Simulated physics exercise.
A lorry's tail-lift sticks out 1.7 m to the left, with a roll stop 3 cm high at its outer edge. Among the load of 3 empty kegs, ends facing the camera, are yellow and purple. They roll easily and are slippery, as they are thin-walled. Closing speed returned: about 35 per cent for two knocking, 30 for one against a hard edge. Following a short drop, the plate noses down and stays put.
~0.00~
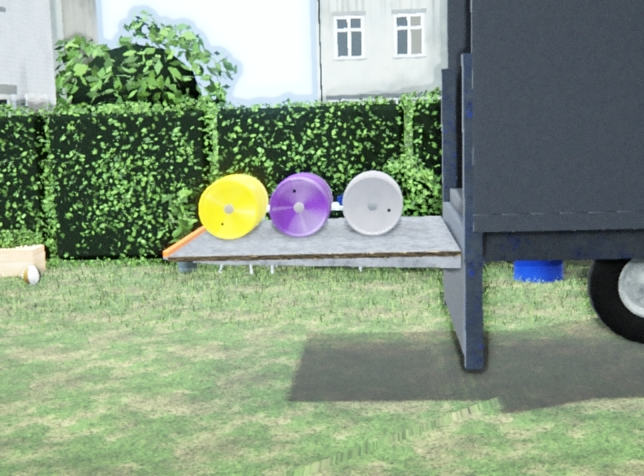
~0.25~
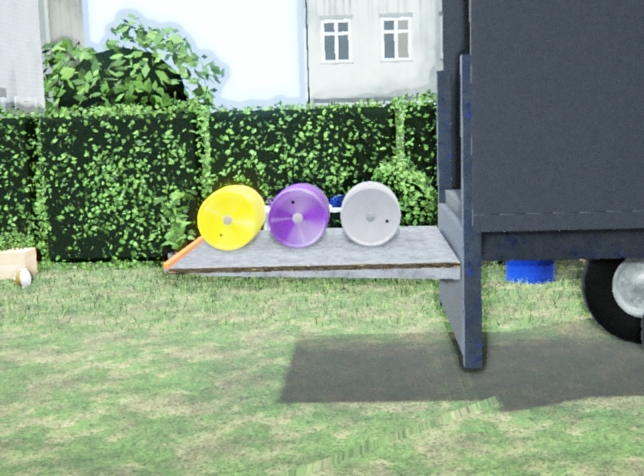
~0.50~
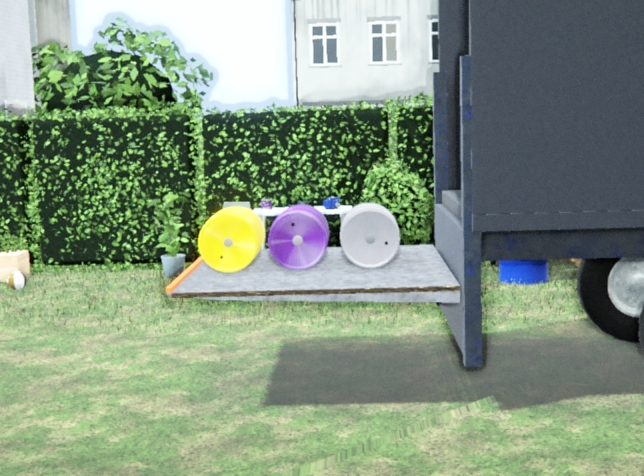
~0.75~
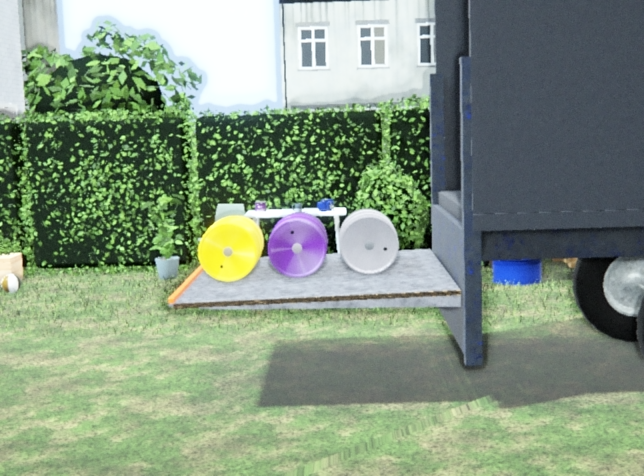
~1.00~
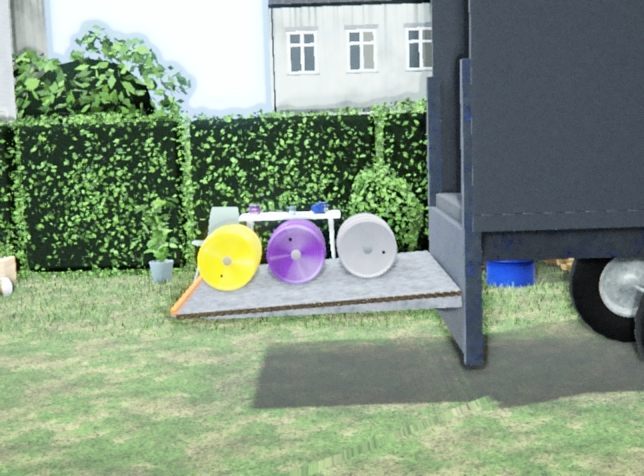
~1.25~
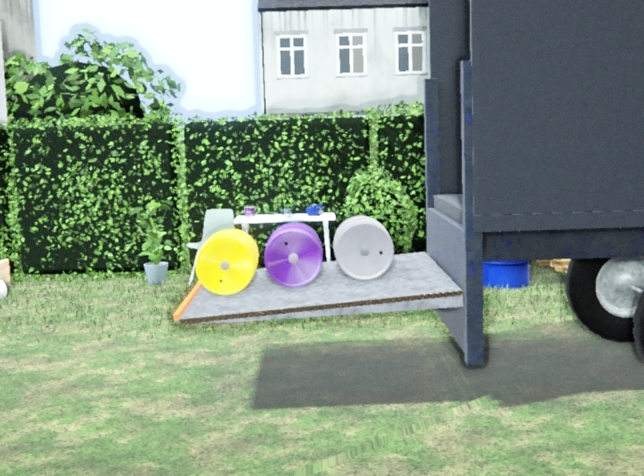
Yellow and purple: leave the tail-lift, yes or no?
Yellow no, purple no.
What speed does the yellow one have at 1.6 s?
Estimate: Some 0.2 m/s.
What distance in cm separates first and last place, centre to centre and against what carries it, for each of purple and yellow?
Purple about 20; yellow about 15.
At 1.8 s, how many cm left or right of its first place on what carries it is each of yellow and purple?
Leftward shifts - yellow 15, purple 15.
Then, 1.6 s in, yellow is on the plate, 20 cm from the stop, rolling left; purple is on the plate, 65 cm from the stop, rolling left; 0 of 3 are off.
Then, 1.8 s in, yellow is on the plate, 15 cm from the stop, rolling left; purple is on the plate, 60 cm from the stop, rolling left; 0 of 3 are off.
Then, 2.1 s in, yellow is on the plate, 10 cm from the stop; purple is on the plate, 50 cm from the stop, rolling right; 0 of 3 are off.
In the end (2.4 s), yellow is on the plate, 10 cm from the stop; purple is on the plate, 50 cm from the stop; 0 of 3 are off.
